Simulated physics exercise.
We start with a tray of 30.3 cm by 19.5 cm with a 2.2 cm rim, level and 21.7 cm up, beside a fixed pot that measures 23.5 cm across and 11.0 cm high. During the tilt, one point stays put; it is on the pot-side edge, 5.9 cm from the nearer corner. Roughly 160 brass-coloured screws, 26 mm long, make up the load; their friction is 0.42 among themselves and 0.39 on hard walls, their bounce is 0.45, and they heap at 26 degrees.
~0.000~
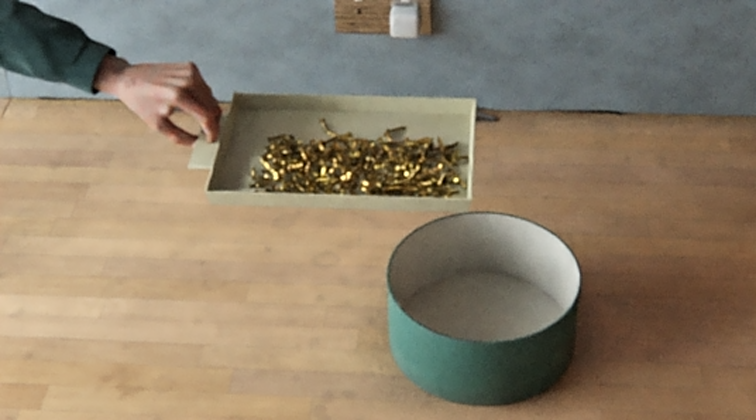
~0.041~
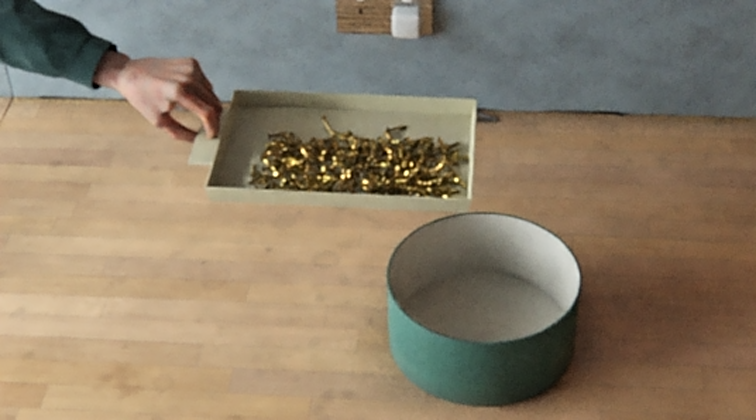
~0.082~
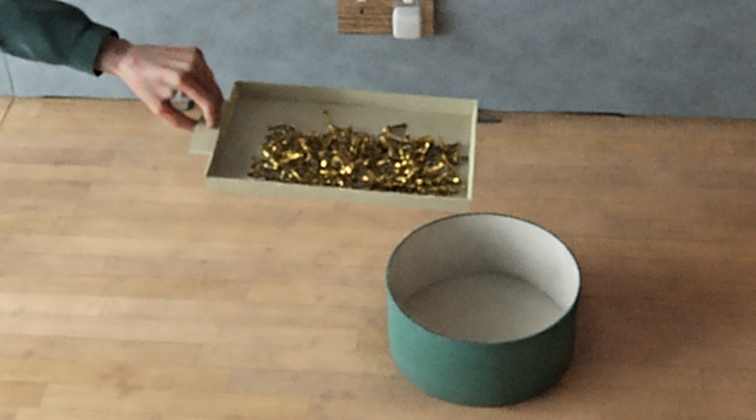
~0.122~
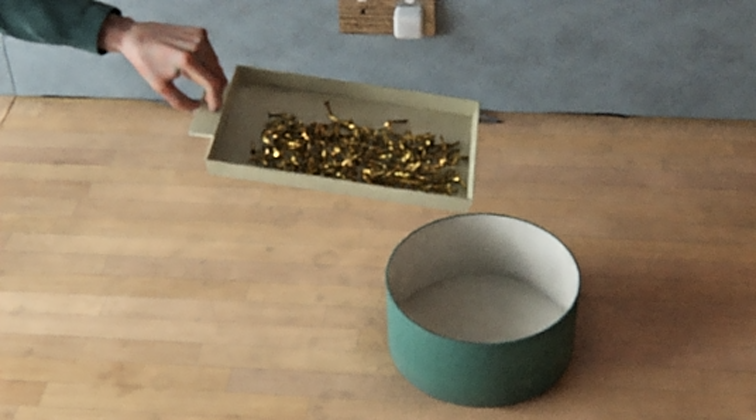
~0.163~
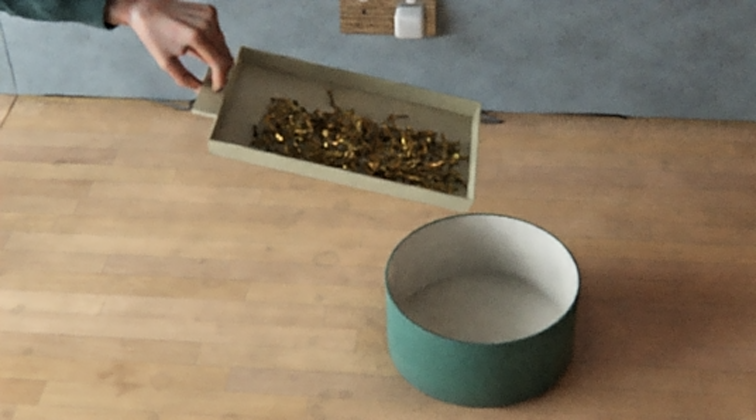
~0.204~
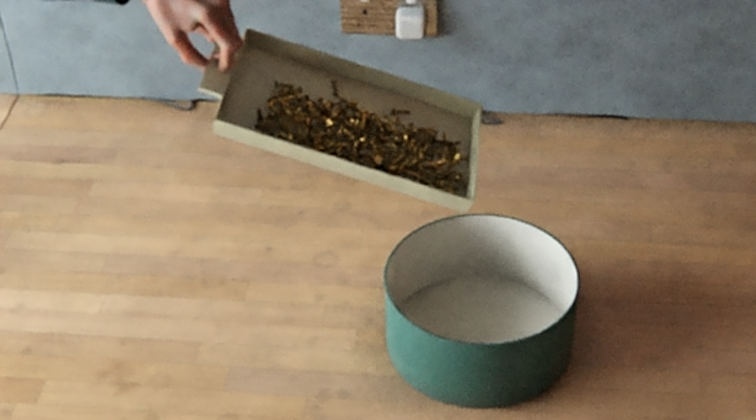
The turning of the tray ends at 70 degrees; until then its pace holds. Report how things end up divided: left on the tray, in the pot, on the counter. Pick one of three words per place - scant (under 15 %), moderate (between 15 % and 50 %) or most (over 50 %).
My call is tray: Moderate, pot: Moderate, counter: Moderate.
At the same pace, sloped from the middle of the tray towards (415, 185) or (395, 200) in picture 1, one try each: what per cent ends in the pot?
Approximately 85 percent, then 75 percent.
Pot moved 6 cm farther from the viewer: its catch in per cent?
Share in pot: Approx. 65 %.
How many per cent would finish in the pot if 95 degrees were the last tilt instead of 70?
In that case it comes to about 60 in a hundred.
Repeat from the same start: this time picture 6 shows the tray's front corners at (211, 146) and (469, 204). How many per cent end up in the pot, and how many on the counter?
That works out as pot 80 and counter 0.
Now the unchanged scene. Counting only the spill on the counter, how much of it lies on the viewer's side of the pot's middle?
Share: Roughly 0 %.
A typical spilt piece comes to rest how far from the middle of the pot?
Distance: Around 22 cm.
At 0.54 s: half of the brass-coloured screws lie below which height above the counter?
Some 24 cm.
After 0.40 s, tilt 45 degrees; the tray holds 100 %, the pot 0 %.
After 0.54 s, tilt 63 degrees; the tray holds 100 %, the pot 0 %.
After 0.80 s, tilt 70 degrees; the tray holds 30 %, the pot 25 %.
At rest (2.4 s), tray 25 %, pot 35 %, counter 40 %.
